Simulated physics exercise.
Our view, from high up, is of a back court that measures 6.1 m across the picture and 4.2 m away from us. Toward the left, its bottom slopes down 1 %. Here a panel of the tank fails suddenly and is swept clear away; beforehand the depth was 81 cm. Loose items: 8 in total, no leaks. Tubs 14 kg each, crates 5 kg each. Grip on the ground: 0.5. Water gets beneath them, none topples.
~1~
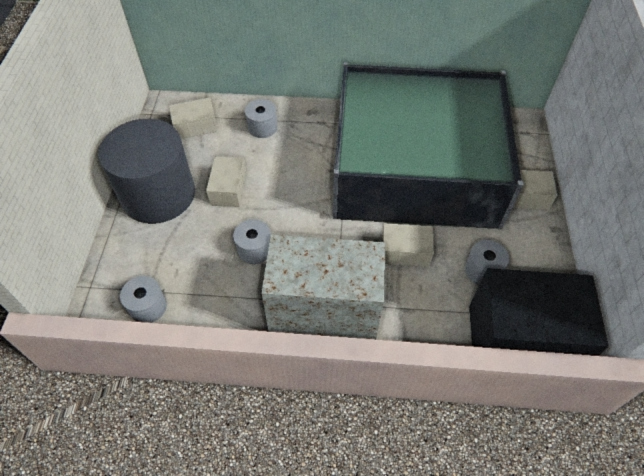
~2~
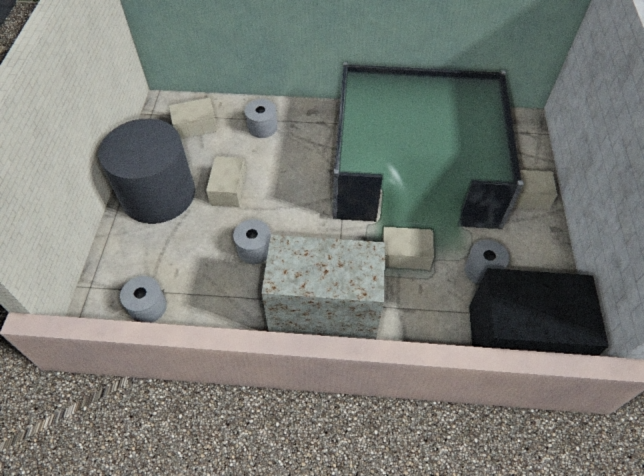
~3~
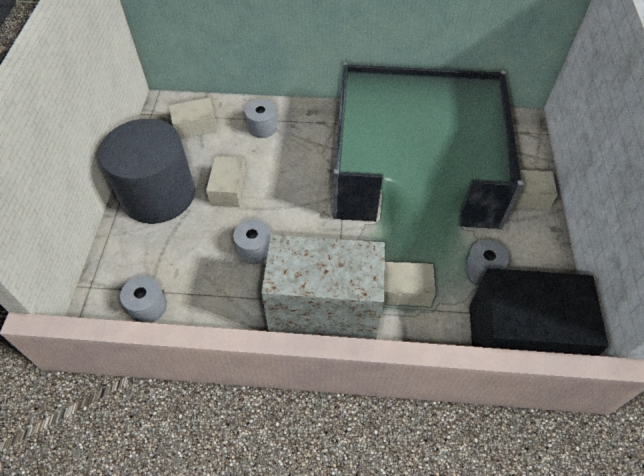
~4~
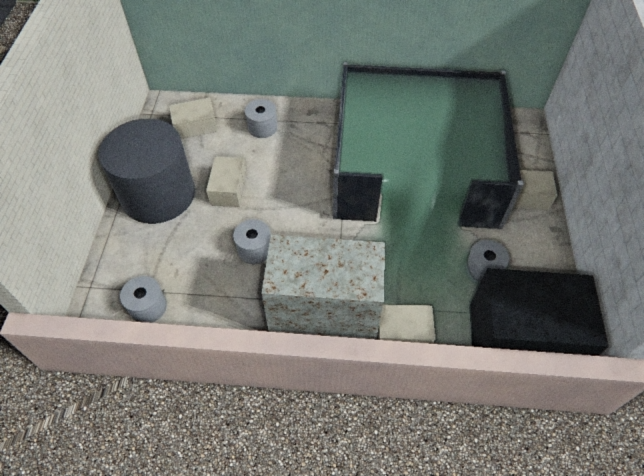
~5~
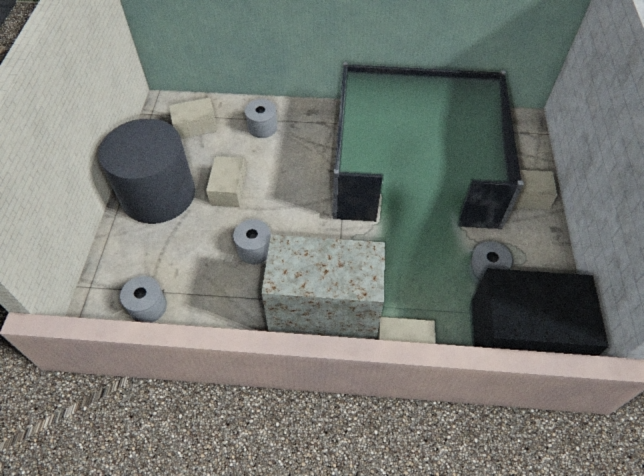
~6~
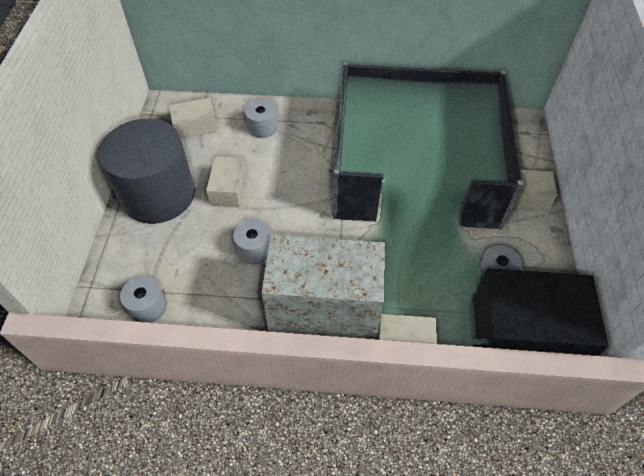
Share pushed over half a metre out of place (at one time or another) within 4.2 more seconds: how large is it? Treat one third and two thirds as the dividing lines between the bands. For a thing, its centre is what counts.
I expect two thirds or more of them.
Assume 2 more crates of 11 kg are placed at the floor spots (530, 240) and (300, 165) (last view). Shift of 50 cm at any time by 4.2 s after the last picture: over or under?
Outcome: Breaks the threshold first, stays within second.
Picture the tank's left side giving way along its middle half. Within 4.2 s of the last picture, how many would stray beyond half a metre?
Then 5.
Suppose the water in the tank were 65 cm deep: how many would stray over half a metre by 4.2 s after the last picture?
7.
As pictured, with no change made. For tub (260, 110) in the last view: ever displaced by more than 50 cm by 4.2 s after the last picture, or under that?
It is less.
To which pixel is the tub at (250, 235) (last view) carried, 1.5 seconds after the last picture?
(209, 203), roughly.
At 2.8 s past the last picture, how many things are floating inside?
Answer: 6.
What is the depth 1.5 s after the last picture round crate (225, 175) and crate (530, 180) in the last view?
I'd put it at 4 cm and 8 cm respectively.
Then, 0.4 s after the last picture 2 of 8 are over 50 cm from their spots; 1 afloat.
Then, 1.5 s after the last picture 4 of 8 are over 50 cm from their spots; 2 afloat.
Then, 2.8 s after the last picture 6 of 8 are over 50 cm from their spots; 6 afloat.
Then, 4.2 s after the last picture 7 of 8 are over 50 cm from their spots, and 7 have been at some point; 6 afloat.
